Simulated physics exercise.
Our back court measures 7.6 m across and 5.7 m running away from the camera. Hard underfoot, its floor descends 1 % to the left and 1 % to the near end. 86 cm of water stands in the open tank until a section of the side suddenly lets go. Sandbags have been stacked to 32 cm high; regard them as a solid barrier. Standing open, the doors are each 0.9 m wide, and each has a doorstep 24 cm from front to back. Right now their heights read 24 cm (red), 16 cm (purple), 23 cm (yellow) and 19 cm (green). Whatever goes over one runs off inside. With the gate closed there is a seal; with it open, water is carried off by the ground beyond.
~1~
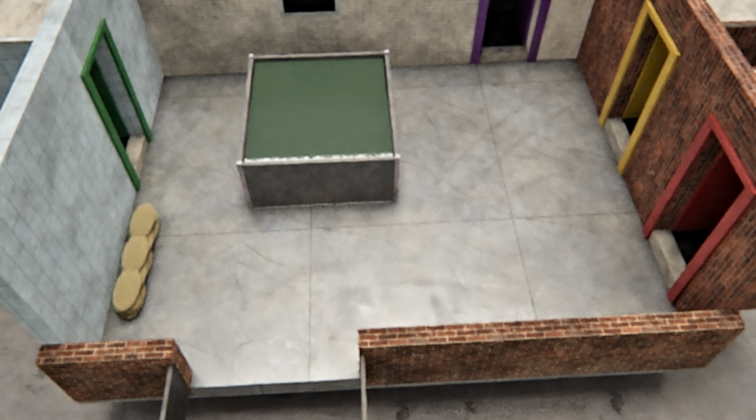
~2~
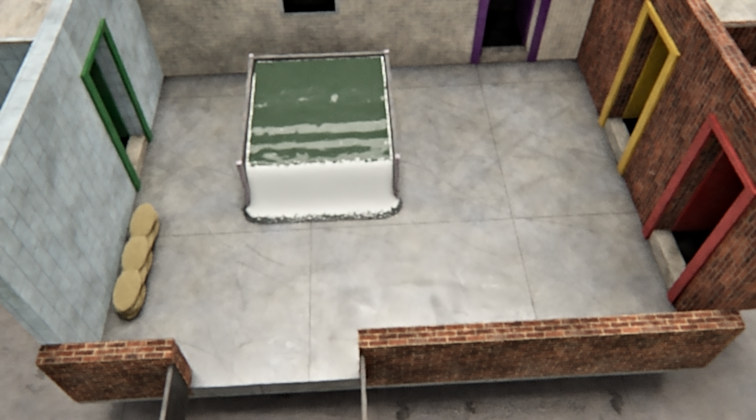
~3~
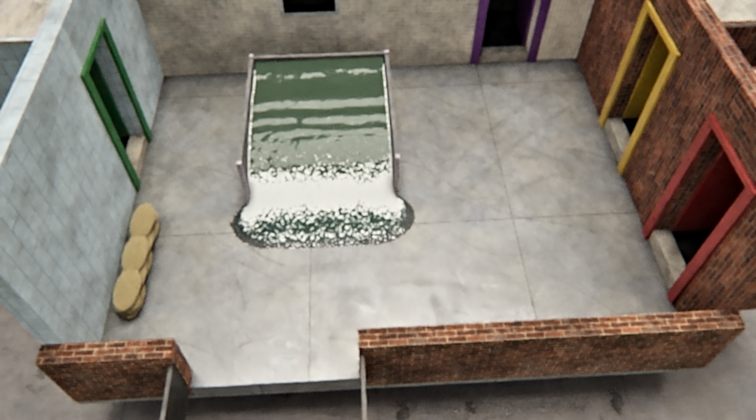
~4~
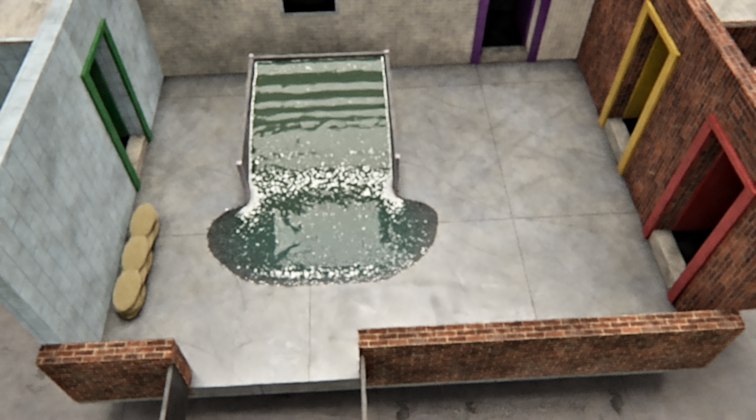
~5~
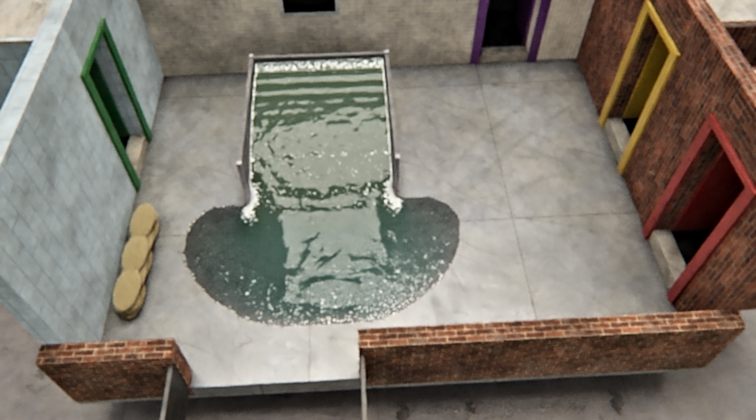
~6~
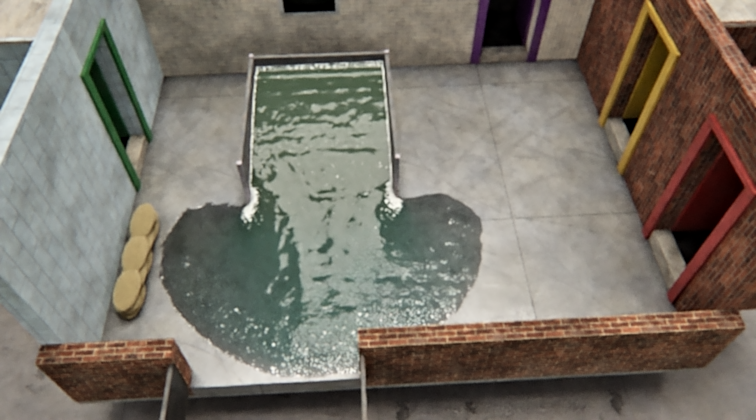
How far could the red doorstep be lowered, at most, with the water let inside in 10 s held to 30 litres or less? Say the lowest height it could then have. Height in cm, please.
It could then stand at about 15 cm.
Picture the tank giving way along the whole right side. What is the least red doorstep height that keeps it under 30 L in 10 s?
Some 19 centimetres.
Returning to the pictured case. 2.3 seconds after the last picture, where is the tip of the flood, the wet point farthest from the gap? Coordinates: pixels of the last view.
The farthest wet point sits near (687, 341) in the last view.
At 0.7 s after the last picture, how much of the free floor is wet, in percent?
Wet share: Near 35 %.
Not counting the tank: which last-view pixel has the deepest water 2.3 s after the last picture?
Near (673, 342).
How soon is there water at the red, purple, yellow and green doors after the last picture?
Red: 1.8 s; purple: 4.0 s; yellow: 2.6 s; green: 2.0 s.
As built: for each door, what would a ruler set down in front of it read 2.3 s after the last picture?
In cm: Red 23, purple 0, yellow 0, green 5.
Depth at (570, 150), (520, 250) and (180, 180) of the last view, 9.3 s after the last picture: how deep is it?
That's 2, 4 and 3 cm, in the order given.
Then, 0.7 s after the last picture water covers 35 % of the floor, deepest (45 cm) near (380, 358); it has not reached the red door.
Then, 2.3 s after the last picture water covers 45 % of the floor, deepest (34 cm) near (673, 342); 23 cm at the red door, 0 litres in over its 24 cm doorstep.
Then, 9.3 s after the last picture water covers 95 % of the floor, deepest (10 cm) near (162, 87); 3 cm at the red door, 1 litre in over its 24 cm doorstep.
At the red door as built, the water peaked near 24 cm, 2.5 s after the last picture.
With a doorstep of 13.5 cm, 42 litres would have come in within the 10 s; with 18 cm, 13 litres. So under 30 litres takes about 15 cm.
